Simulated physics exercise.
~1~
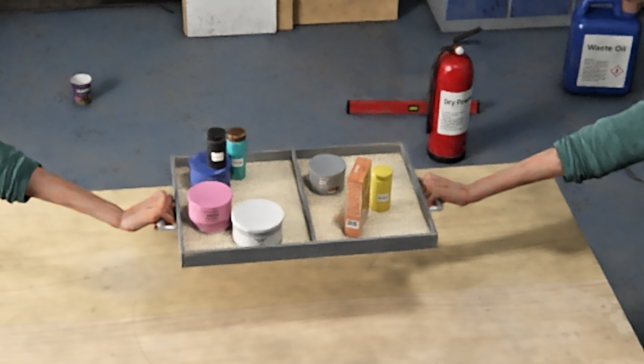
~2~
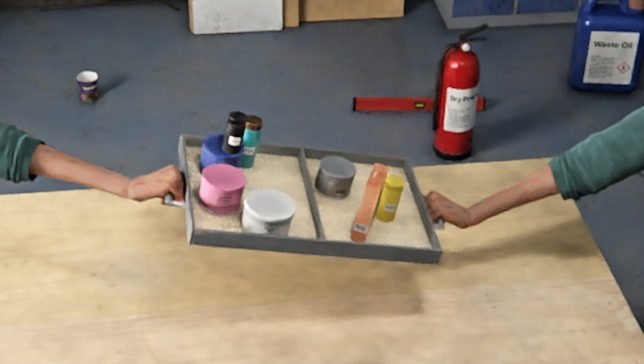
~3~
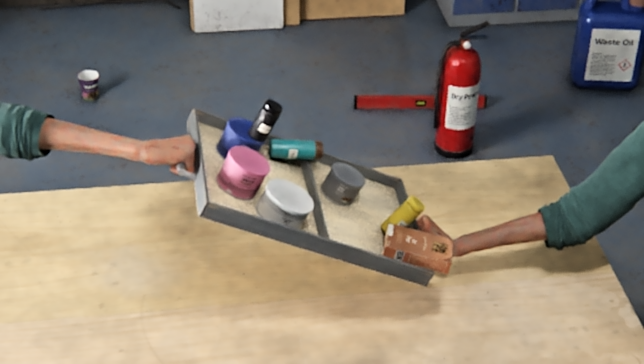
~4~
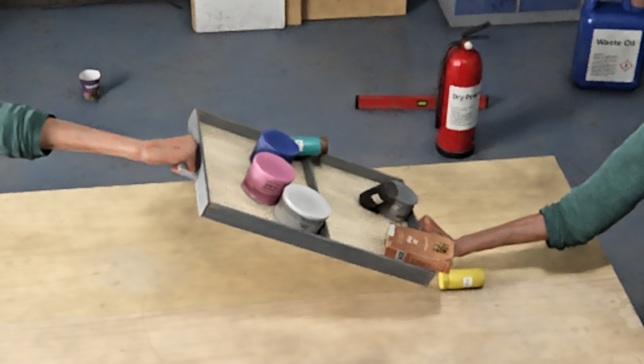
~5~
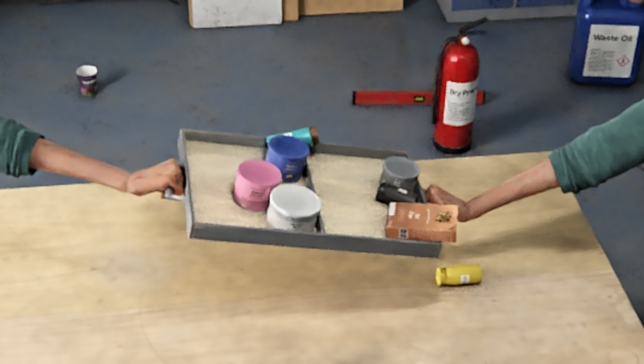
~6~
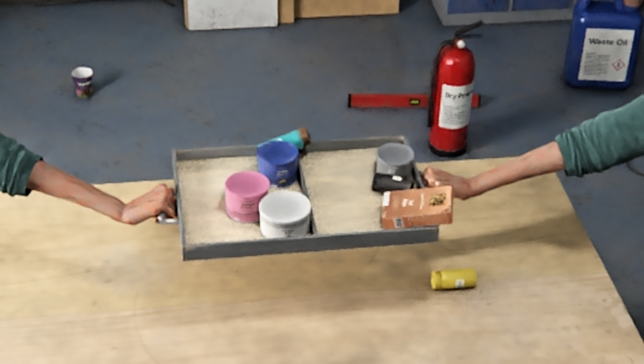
The video shows two hands tilting a tray of tubs and small containers down to the right, so the tubs slide, the shakers and orange packet topple, and a yellow shaker falls onto the table, before the hands level the tray with the other items still aboard.
